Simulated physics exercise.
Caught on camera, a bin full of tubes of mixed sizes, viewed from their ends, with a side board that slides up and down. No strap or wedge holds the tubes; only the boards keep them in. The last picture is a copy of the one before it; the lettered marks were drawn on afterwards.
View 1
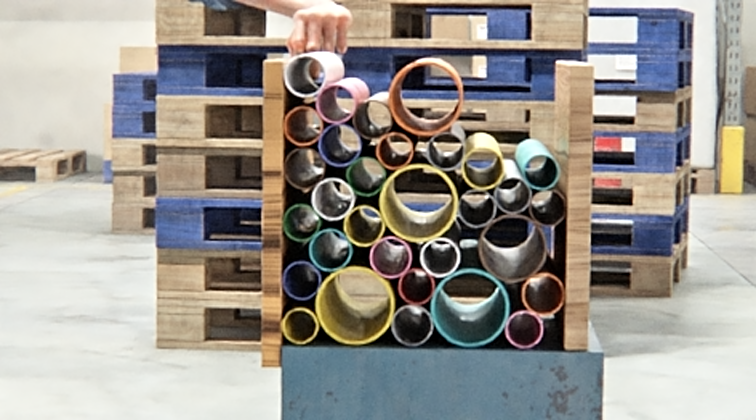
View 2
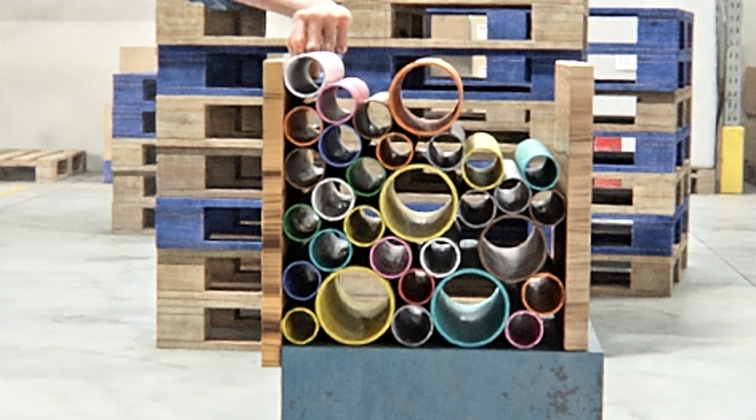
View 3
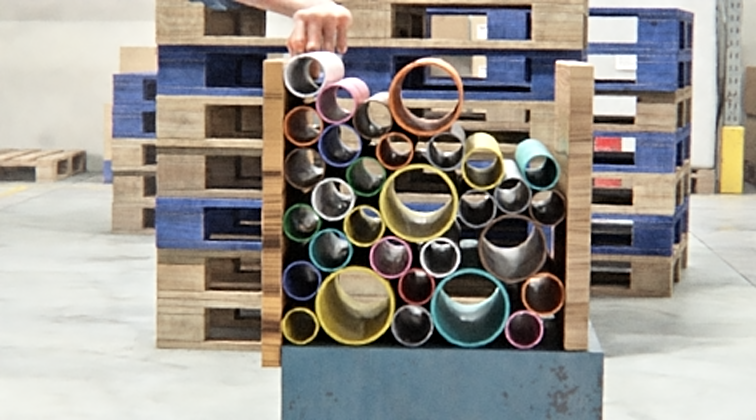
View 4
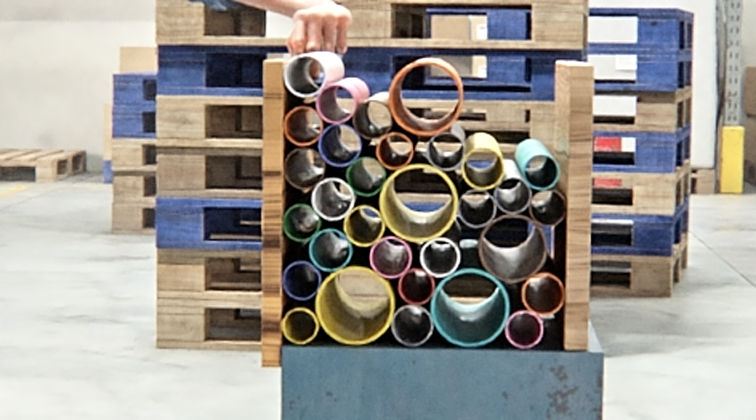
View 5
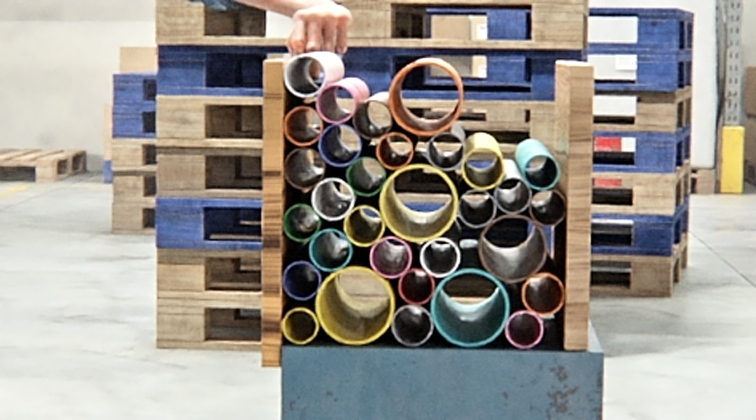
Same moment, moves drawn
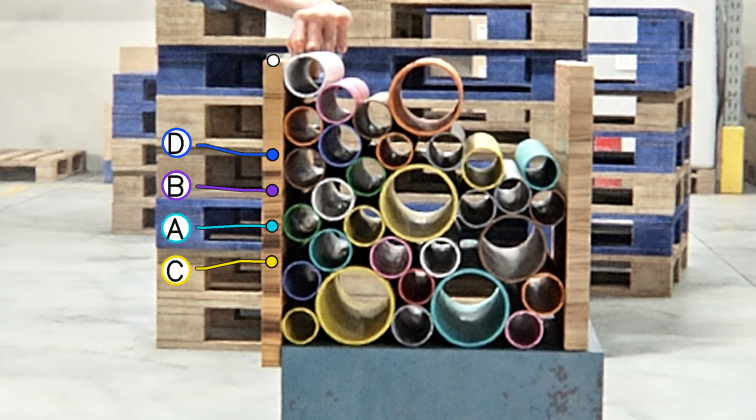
A hand stays still on a pale tube atop colourful stacked tubes between wooden boards.
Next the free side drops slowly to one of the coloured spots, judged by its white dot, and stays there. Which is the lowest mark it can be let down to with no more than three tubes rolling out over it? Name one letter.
The lowest mark that will do is B.
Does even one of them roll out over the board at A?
Yes, at A.
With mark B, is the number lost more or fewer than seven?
Fewer than seven.
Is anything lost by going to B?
Yes, at B.
On the marked copy, A at (272, 226); B at (272, 191); C at (272, 262); D at (272, 155); the white dot at (273, 60).
With B. Early on, top of the board (284, 122).
Further on, top of the board (283, 189).
At the end, top of the board (283, 190), three out over the board.
As for the rest, A more than three out over the board; C more than three out over the board; D one out over the board.
